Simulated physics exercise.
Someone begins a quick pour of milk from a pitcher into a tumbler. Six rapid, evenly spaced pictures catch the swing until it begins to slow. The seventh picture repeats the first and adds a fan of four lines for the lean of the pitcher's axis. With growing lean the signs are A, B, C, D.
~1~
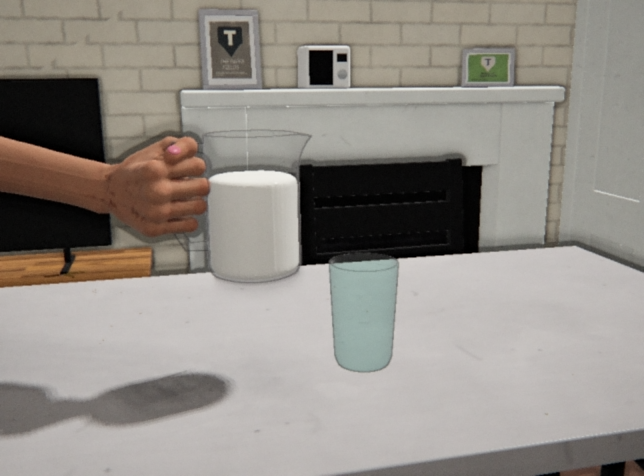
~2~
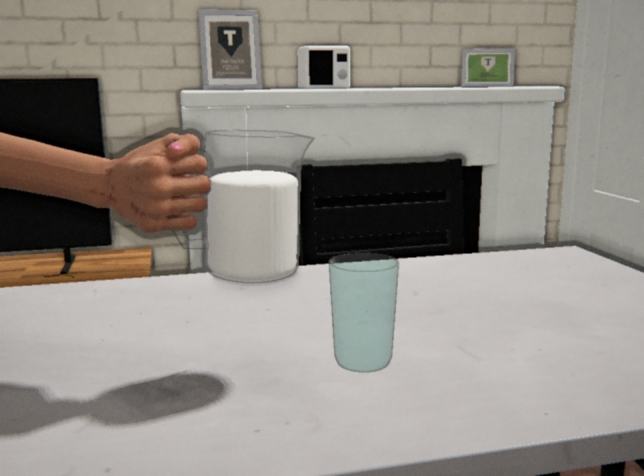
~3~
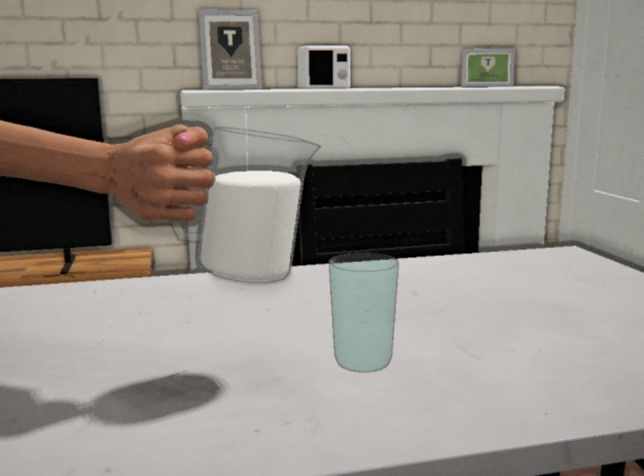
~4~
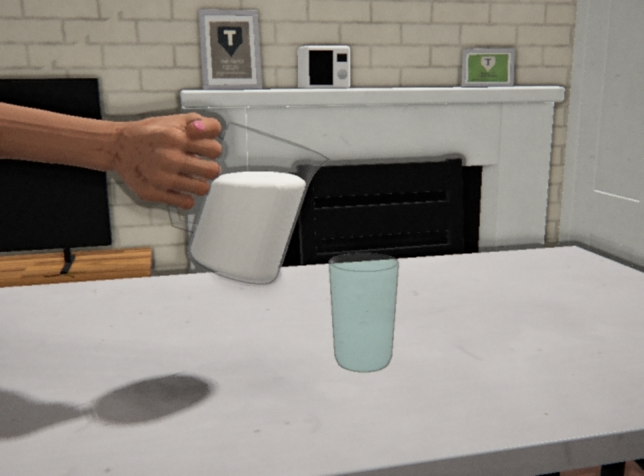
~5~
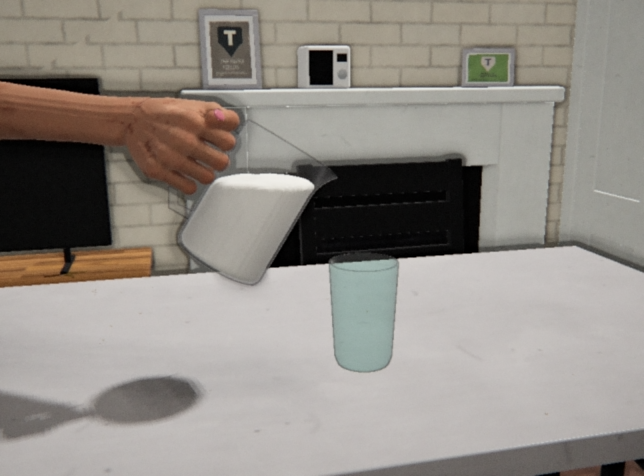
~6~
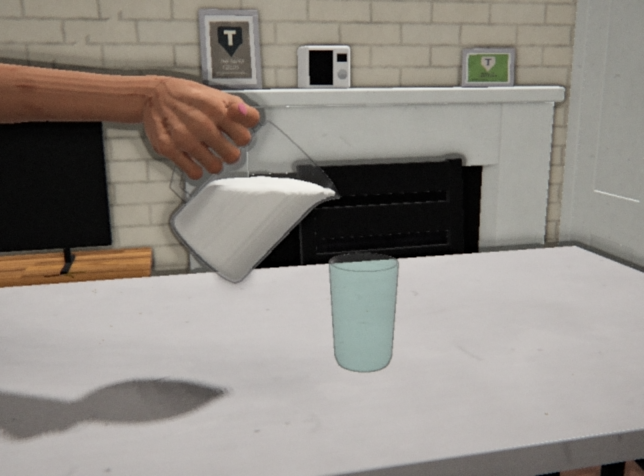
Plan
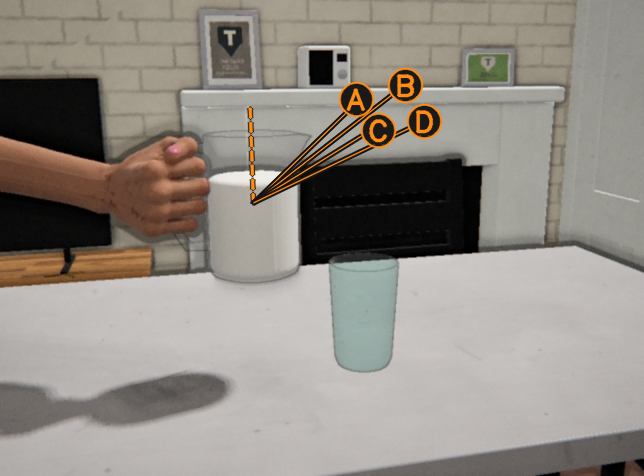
A hand held a glass pitcher of milk upright near a greenish tumbler on a white table, then tilted it steadily to the right until the milk slanted up to the lip.
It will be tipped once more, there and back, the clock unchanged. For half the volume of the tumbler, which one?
The answer is mark D.
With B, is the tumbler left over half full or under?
Under half.
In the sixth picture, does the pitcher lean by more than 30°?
Yes.
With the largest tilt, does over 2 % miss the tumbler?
No.
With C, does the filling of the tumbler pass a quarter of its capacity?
Yes, clearly.
In orange, A at (345, 113); B at (391, 94); C at (361, 136); D at (409, 128).
Choosing A, the tumbler ends with about 8 % of what it can hold.
Choosing B, the tumbler ends with about 18 % of what it can hold.
Choosing C, the tumbler ends with about 31 % of what it can hold.
Choosing D, the tumbler ends with about 50 % of what it can hold.
